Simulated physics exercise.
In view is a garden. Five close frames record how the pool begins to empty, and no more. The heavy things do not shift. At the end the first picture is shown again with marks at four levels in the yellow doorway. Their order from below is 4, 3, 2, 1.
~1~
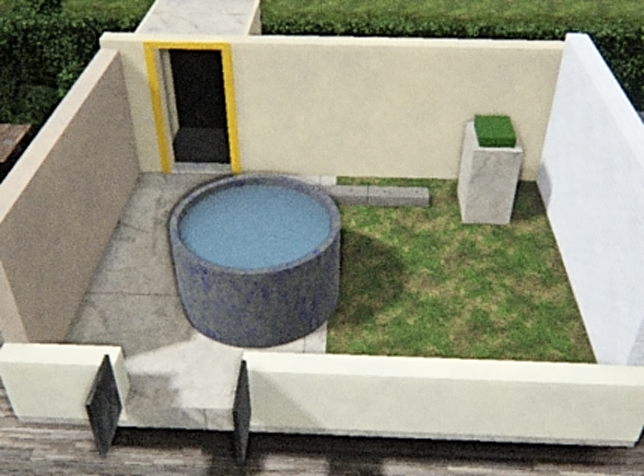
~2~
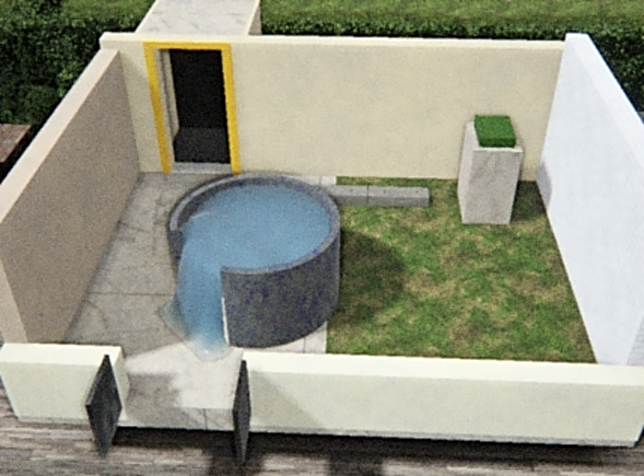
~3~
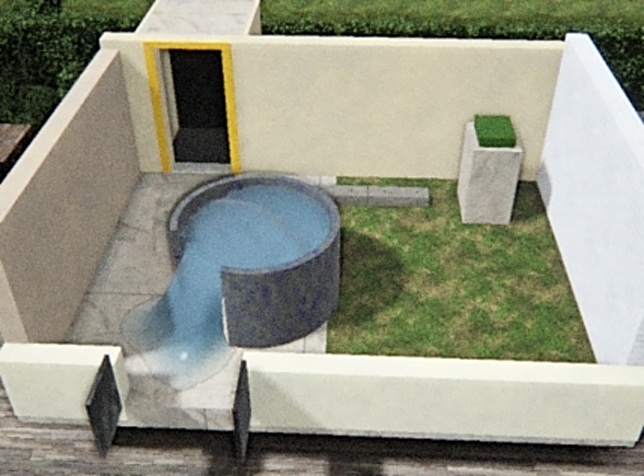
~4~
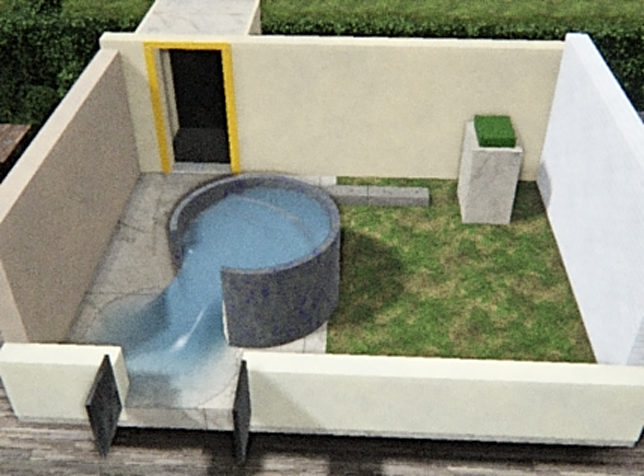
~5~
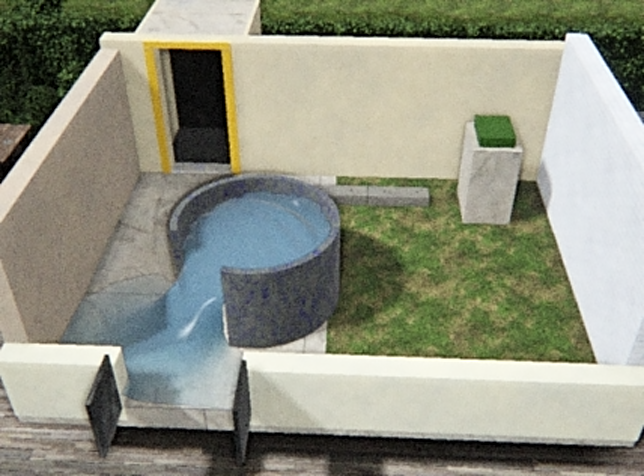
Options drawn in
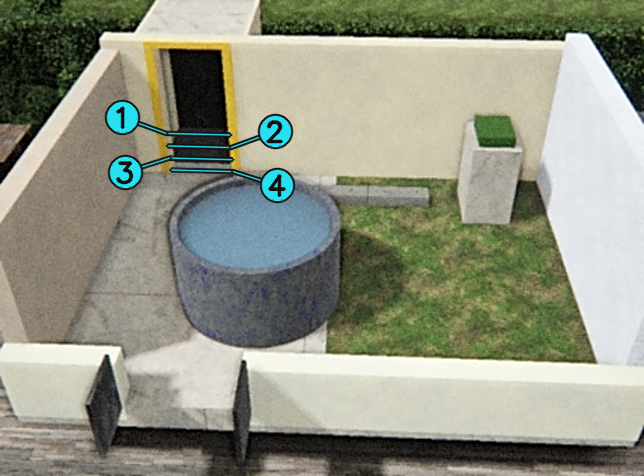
A walled garden had a round pool full of still water, then its front left side opened and water poured out, spreading across the paving toward the left wall and the open gate.
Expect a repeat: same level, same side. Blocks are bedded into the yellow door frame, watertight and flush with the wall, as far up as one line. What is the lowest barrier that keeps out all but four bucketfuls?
I would pick line 3.
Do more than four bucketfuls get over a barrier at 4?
Yes, that goes wrong.
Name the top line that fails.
That is line 4.
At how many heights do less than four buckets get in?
Three of the four.
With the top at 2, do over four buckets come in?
No, that is safe.
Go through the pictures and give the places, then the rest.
The first frame shows water in the pool at rest, its middle at (256, 226); foot of the yellow doorway at (202, 173); open gate at (182, 346).
The second frame shows front seen at (169, 305), 1 % of the ground wet.
The third frame shows front seen at (144, 312), 4 % of the ground wet.
The fourth frame shows front seen at (106, 317), 9 % of the ground wet.
The fifth frame shows front seen at (90, 305), 13 % of the ground wet.
On the marked copy, 1 at (198, 134); 2 at (199, 146); 3 at (200, 158); 4 at (202, 170); from the bottom up 4, 3, 2, 1.
With 1, nothing gets over.
With 2, nothing gets over.
With 3, a splash gets over, under a bucket.
With 4, dozens of bucketfuls pour in.
